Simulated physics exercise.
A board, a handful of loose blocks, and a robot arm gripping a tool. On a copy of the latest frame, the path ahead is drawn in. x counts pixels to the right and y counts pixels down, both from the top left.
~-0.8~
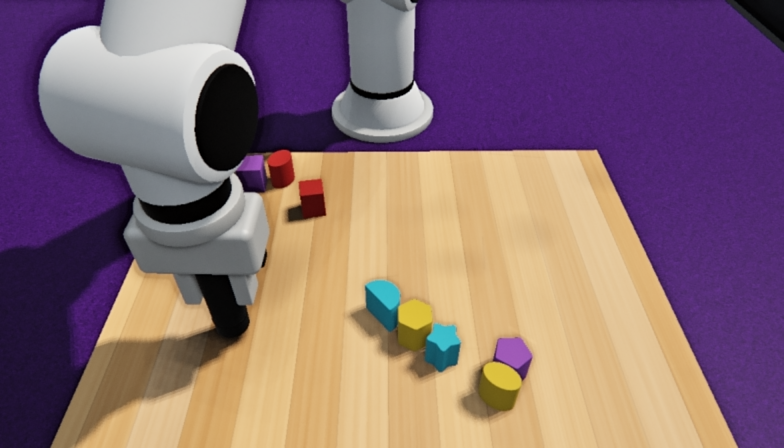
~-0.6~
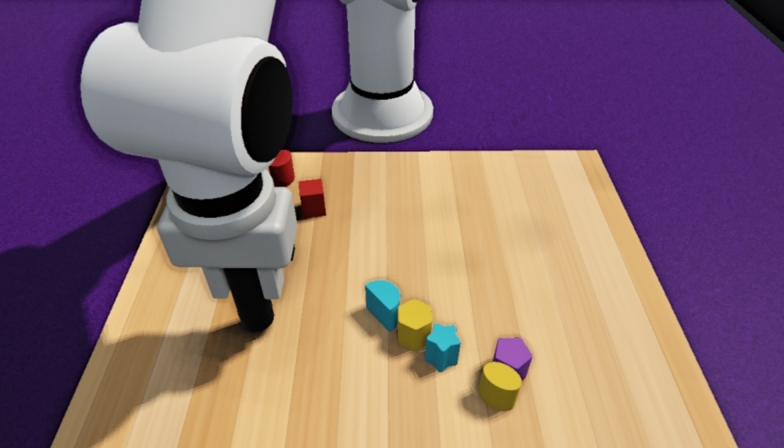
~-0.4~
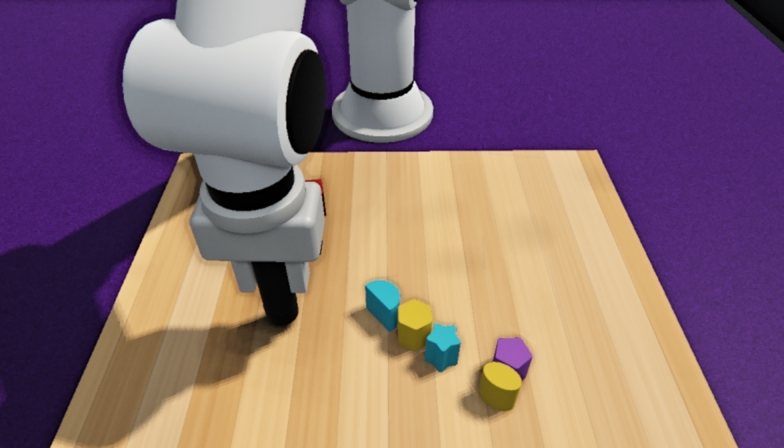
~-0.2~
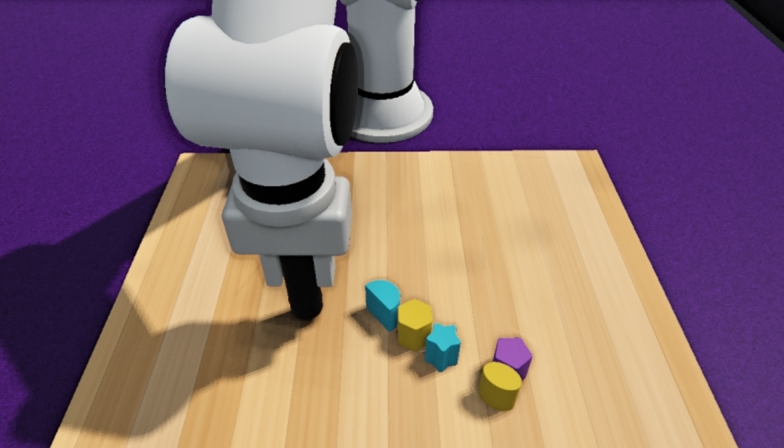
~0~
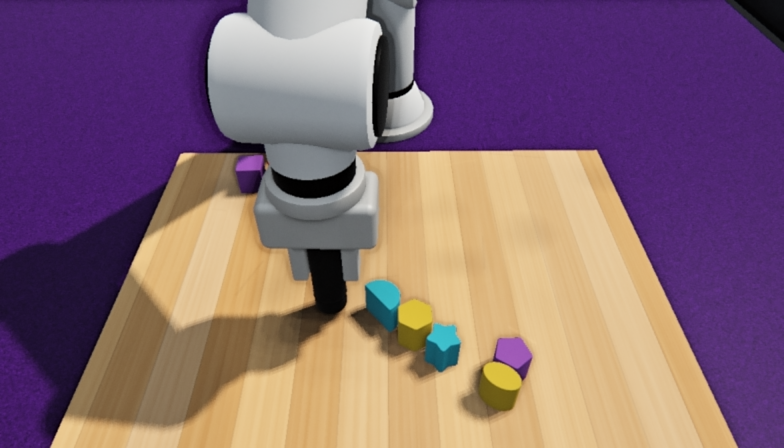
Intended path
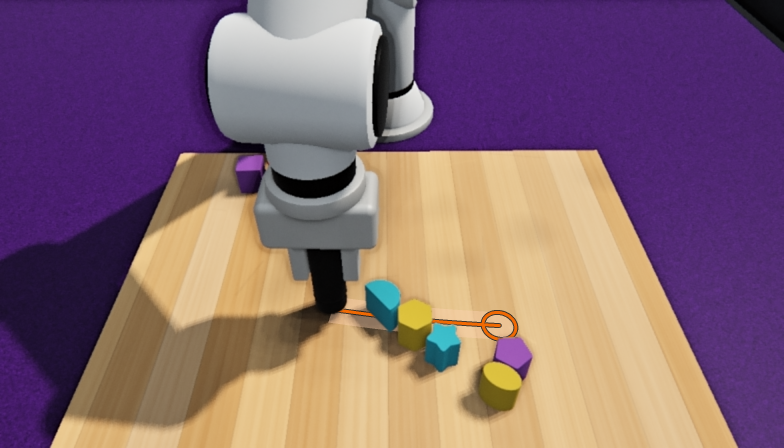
A robot arm gripping a dark tool moves steadily rightward over a wooden board, first passing in front of the red blocks near the back edge. It continues toward a turquoise half-round block, closing to just left of it, while the turquoise, yellow and purple blocks stay still.
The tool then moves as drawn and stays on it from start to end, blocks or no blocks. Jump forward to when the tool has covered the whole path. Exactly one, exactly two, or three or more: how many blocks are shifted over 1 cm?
It should be three or more, as far as I can tell.
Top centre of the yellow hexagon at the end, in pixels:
It is going to be at (443, 329).
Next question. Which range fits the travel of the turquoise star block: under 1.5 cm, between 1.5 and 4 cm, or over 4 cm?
Displaced 1.5 to 4 cm.
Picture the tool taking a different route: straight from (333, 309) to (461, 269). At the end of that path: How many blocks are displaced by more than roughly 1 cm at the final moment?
My guess is one.
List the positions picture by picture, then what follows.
The first frame shows lower end of the tool (234, 325), tops of blocks, turquoise half-round block (385, 292), yellow hexagon (415, 314), turquoise star block (444, 336), purple pentagonal block (513, 351).
The second frame shows tool (258, 319), blocks as before.
The third frame shows tool (283, 314), blocks as before.
The fourth frame shows tool (307, 308), blocks as before.
The fifth frame shows tool (332, 302), turquoise half-round block (385, 292), yellow hexagon (415, 314), turquoise star block (444, 336), purple pentagonal block (513, 351).
The drawn path runs from (333, 309) via (415, 320), ending at (499, 326).
The first path, step by step. One third of the way, tool (387, 310); turquoise half-round block (414, 287), turned 35° clockwise; yellow hexagon (419, 316).
Two thirds of the way, tool (445, 315); turquoise half-round block (443, 277), turned 35° anticlockwise; yellow hexagon (443, 329), turned 80° clockwise; turquoise star block (462, 352), turned 40° clockwise.
At the end, tool (501, 319); turquoise half-round block (443, 277), turned 40° anticlockwise; yellow hexagon (443, 329), turned 80° clockwise; turquoise star block (462, 352), turned 40° clockwise; purple pentagonal block not moved.
